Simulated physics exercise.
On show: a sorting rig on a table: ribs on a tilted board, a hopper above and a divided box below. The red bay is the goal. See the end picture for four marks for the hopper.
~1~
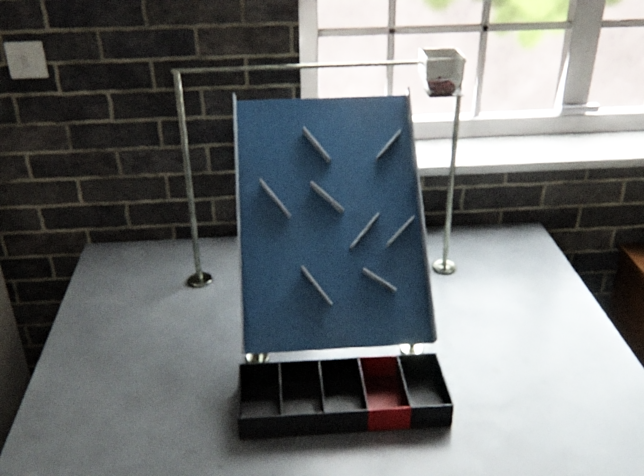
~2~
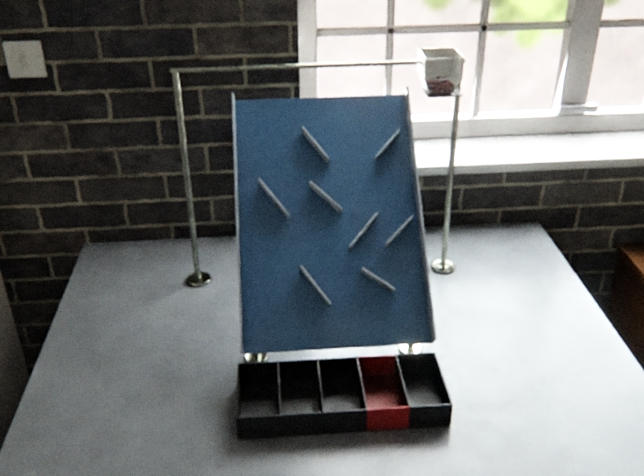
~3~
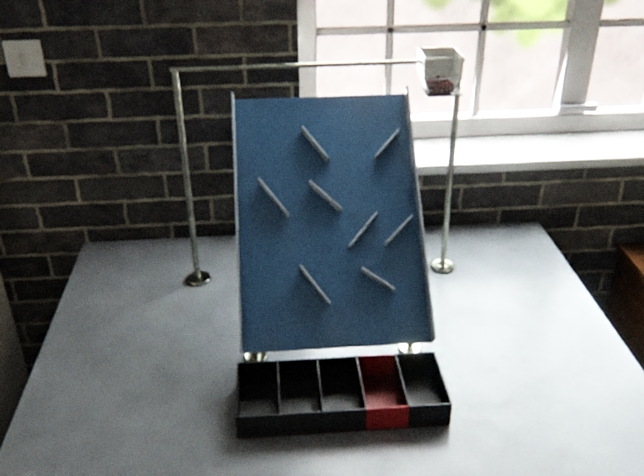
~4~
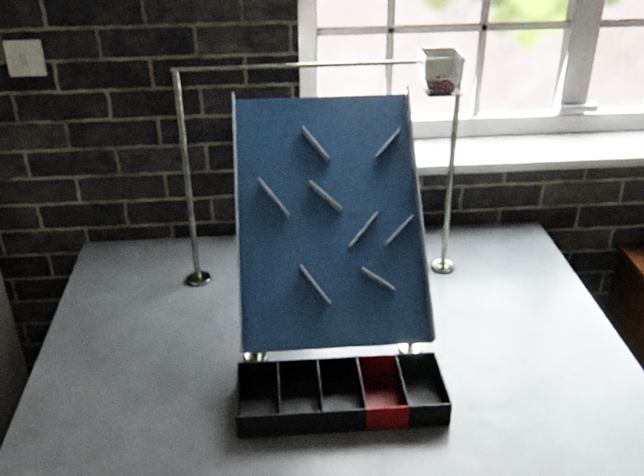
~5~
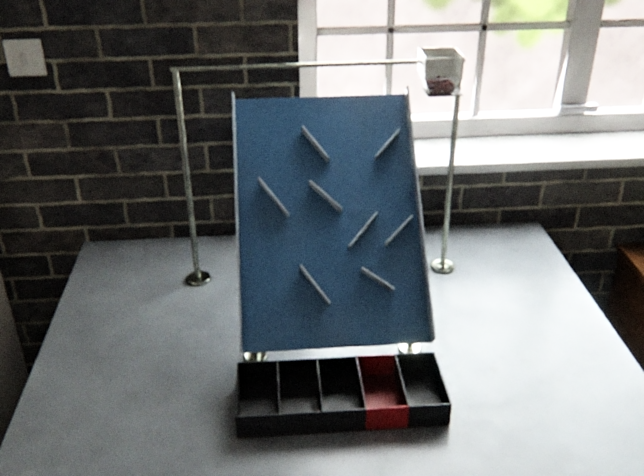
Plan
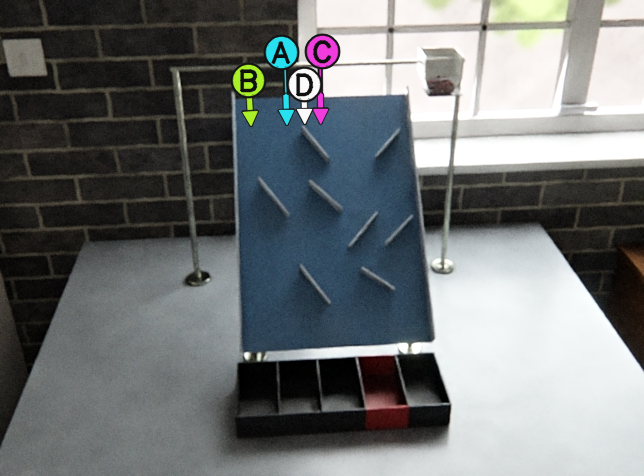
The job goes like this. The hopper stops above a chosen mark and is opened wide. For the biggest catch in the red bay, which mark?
Best: A.
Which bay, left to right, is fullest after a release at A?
The fourth.
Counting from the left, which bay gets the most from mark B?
It is the first one.
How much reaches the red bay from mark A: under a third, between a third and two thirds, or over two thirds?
Over two thirds.
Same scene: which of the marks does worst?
The answer is B.
On the marked copy, mark A meets the board at (286, 119); mark B meets the board at (250, 120); mark C meets the board at (320, 118); mark D meets the board at (304, 118).
Choosing A, the larger part in the red bay, roughly a quarter in other bays.
Choosing B, roughly a third in the red bay, roughly two thirds in other bays.
Choosing C, roughly half in the red bay, roughly half in other bays.
Choosing D, roughly half in the red bay, roughly half in other bays.
